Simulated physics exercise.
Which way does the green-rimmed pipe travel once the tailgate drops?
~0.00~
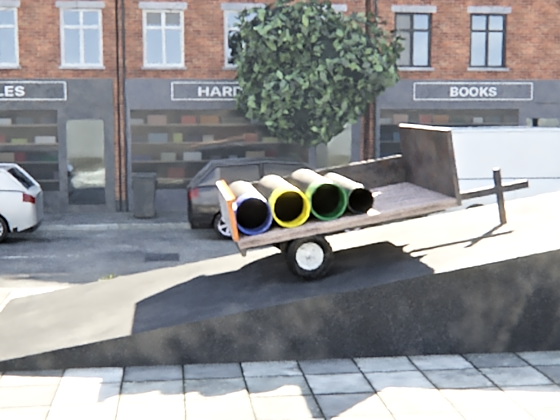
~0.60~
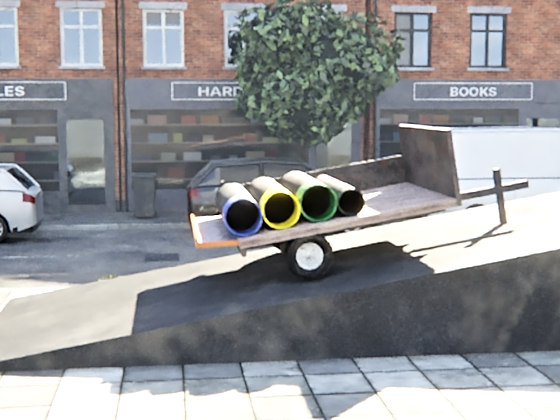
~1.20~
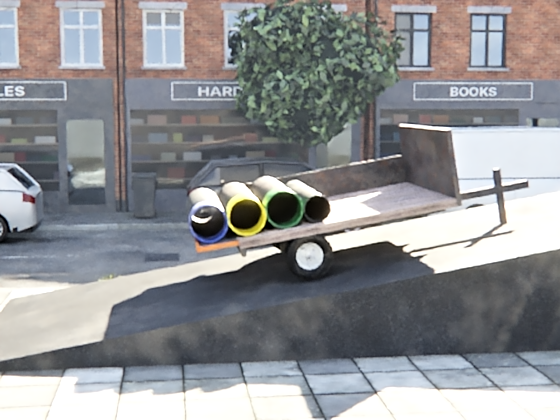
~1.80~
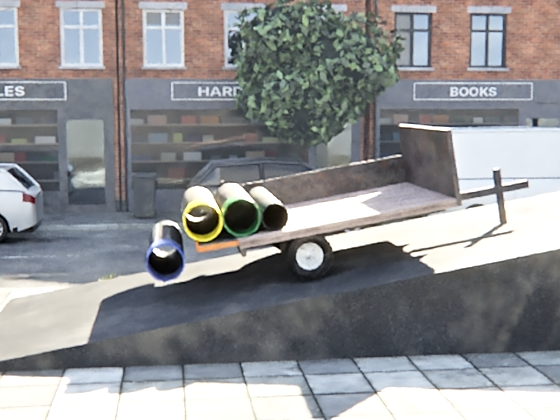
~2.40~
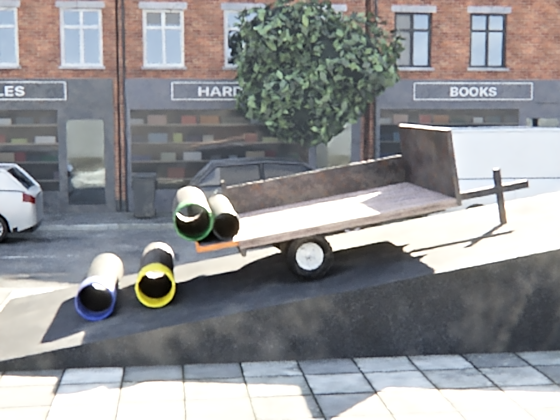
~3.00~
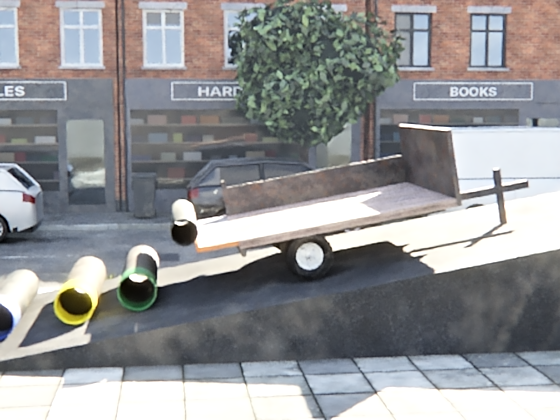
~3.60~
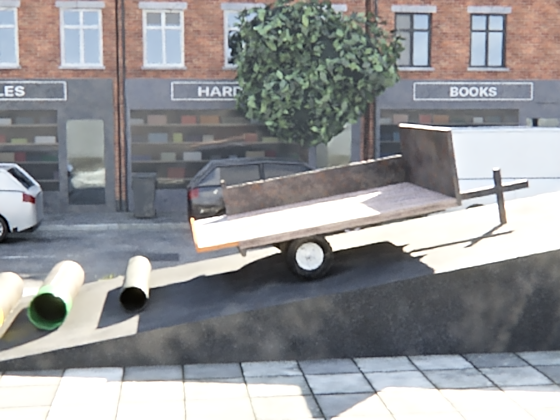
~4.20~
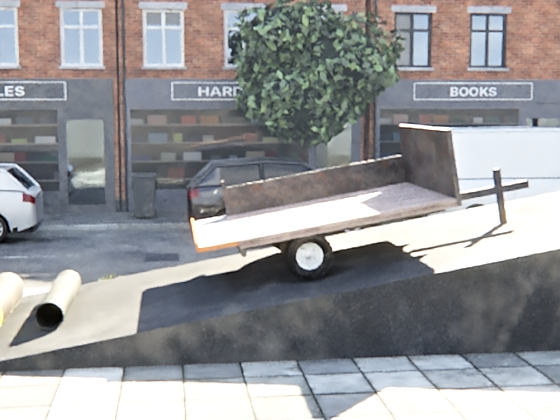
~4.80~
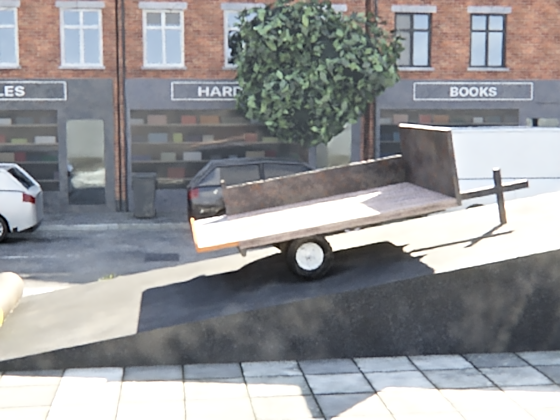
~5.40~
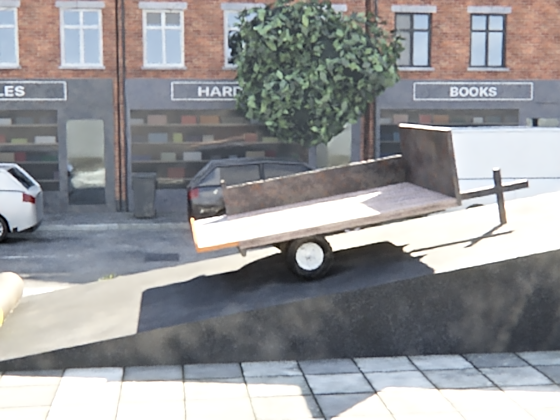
The green-rimmed pipe rolls to the left, going off the end of the trailer and on down the slope.
